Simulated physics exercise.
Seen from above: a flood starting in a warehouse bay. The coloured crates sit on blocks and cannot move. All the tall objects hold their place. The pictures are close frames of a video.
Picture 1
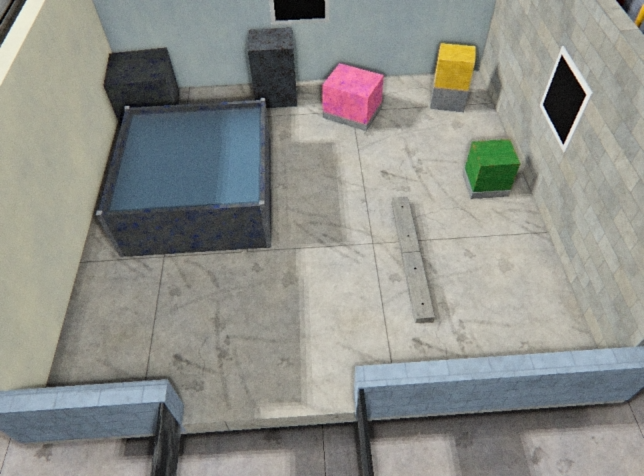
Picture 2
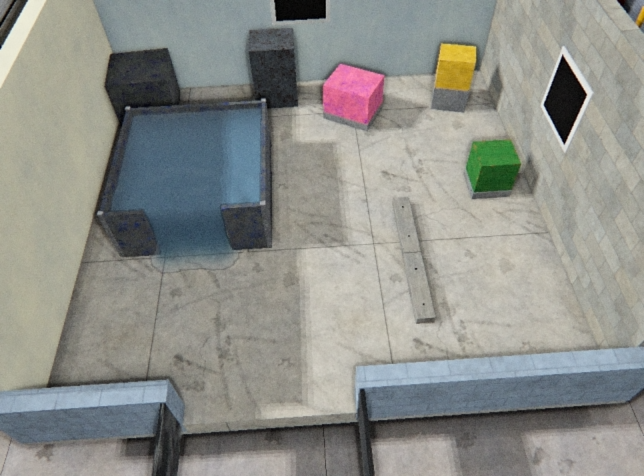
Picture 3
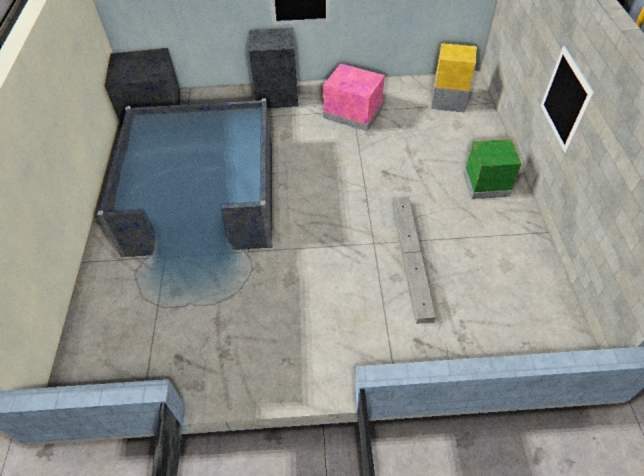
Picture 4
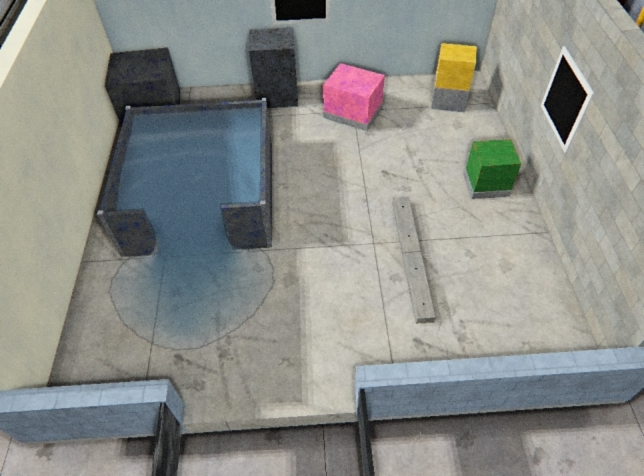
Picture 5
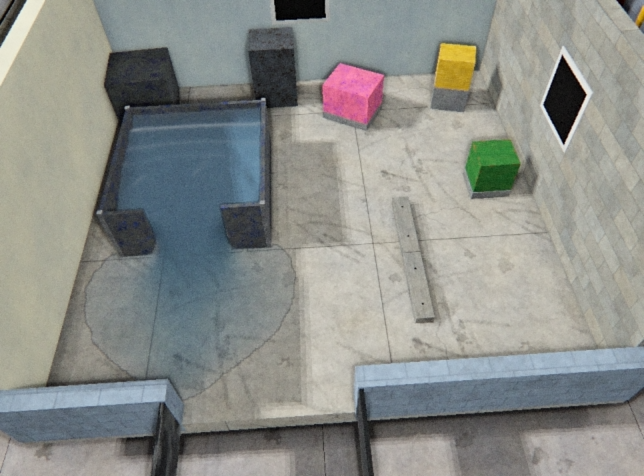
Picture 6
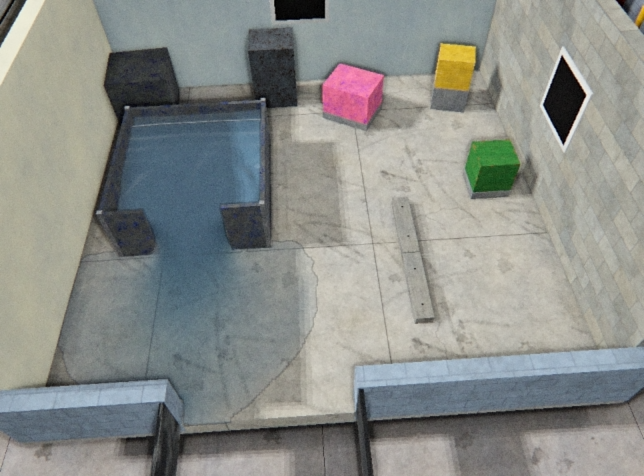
Water sits still in a dark open tank in a walled bay, then pours through a gap that opens in the tank's near side. It fans across the concrete floor in a widening rounded sheet, spreading toward the low blue front wall, while the pink, yellow and green blocks stay put.
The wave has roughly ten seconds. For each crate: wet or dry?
The green crate stays dry; the yellow crate stays dry; the pink crate stays dry.
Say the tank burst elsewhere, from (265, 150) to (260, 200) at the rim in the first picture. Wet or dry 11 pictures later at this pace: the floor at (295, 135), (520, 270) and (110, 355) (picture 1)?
In turn: No water, under water, not flooded.
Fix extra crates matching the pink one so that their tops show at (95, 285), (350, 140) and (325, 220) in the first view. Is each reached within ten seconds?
One after the other: Is topped, keeps dry, remains dry.
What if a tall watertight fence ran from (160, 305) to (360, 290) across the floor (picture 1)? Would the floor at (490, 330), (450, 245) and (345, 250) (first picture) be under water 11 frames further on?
In that order: Dry, flooded, under water.
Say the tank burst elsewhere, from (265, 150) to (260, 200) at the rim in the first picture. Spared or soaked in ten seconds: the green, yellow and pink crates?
In short: Green ends up wet; yellow keeps dry; pink is wetted.
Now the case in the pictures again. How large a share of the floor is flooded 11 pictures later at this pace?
Near 25 in a hundred.
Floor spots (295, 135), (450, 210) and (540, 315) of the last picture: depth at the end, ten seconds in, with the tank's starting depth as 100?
In that order: 2, 6 and 6 per cent.
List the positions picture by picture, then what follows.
In the first frame, the open tank at (190, 156) is whole and still.
In the second frame, water pours out at (193, 238) and has run to (157, 262).
In the third frame, water pours out at (193, 238) and has run to (164, 301).
In the fourth frame, the front is at (176, 344), out from the gap at (193, 238).
In the fifth frame, the front is at a hidden place, out from the gap at (193, 238).
In the sixth frame, water pours out at (192, 237) and has run to a hidden place.
A moment on, water covers 25 % of the floor; the green crate not reached, the yellow crate not reached, the pink crate not reached.
Next, water covers 25 % of the floor; the green crate not reached, the yellow crate not reached, the pink crate not reached.
Then, water covers 35 % of the floor; the green crate not reached, the yellow crate not reached, the pink crate not reached.
Later, water covers 55 % of the floor; the green crate water round its plinth, the yellow crate not reached, the pink crate water round its plinth.
In the end, water covers 85 % of the floor; the green crate stayed above the water, the yellow crate stayed above the water, the pink crate stayed above the water.
